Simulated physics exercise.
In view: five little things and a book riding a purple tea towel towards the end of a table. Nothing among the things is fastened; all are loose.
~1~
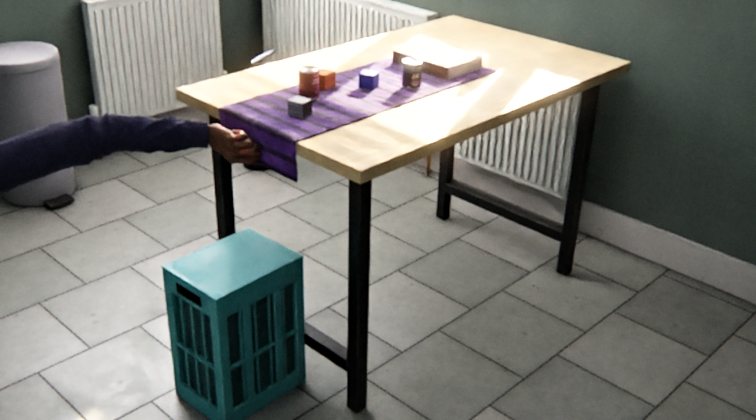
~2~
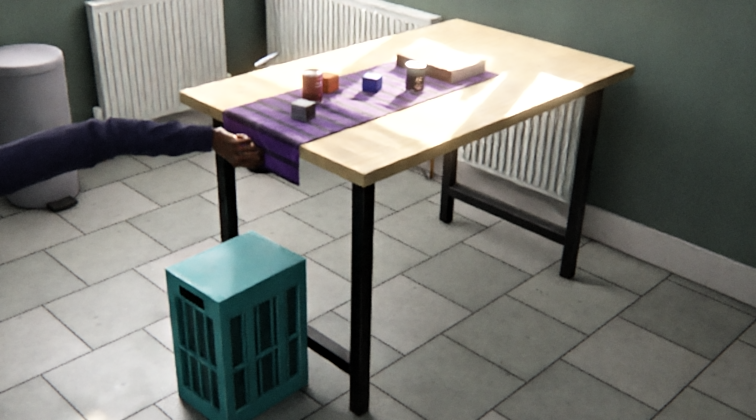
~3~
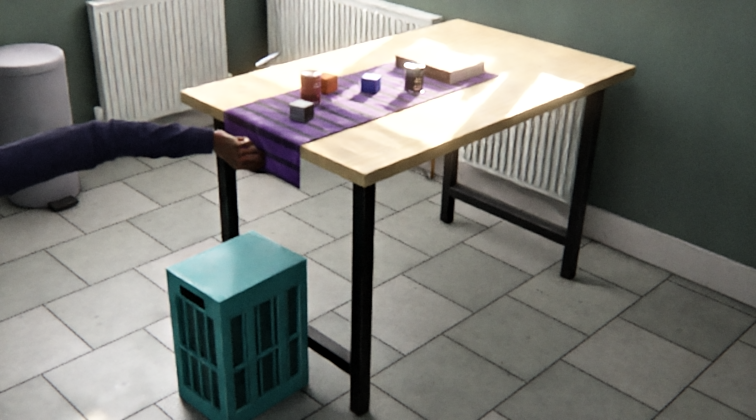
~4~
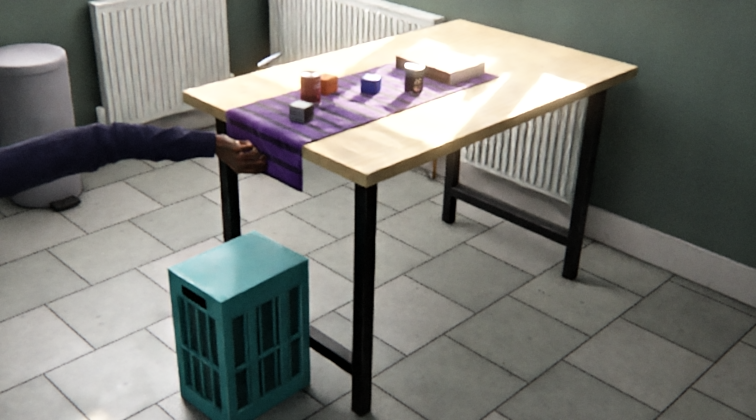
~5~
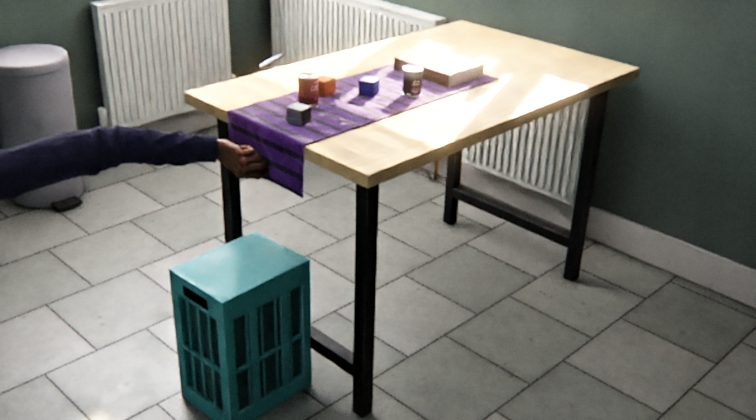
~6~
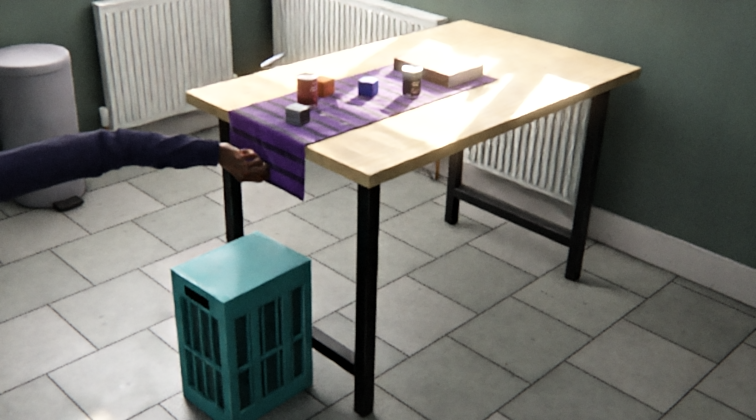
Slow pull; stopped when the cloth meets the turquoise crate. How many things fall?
Two.
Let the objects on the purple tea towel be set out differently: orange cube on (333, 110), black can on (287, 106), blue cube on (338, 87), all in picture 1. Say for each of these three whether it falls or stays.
The orange cube? It tips off. The black can tips off, and the blue cube stays where it is.
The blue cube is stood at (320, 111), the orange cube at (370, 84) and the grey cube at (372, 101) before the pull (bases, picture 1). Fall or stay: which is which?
In the end the blue cube is no longer on top, the orange cube is still on top, and the grey cube is still on top.
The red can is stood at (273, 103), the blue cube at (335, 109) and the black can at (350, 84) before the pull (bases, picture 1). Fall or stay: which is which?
So the red can leaves the top, the blue cube leaves the top, and the black can stays aboard.
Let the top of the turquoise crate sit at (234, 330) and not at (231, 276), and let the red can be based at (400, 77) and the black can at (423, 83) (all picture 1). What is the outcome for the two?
The red can ends up still on top and the black can ends up still on top.
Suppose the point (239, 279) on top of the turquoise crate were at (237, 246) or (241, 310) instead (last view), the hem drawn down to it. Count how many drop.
1 and 3.
Early on, hem near (267, 210); all still up.
Midway, hem on the crate; grey cube and red can gone.
Finally, hem on the crate; grey cube and red can gone. The answer is two.
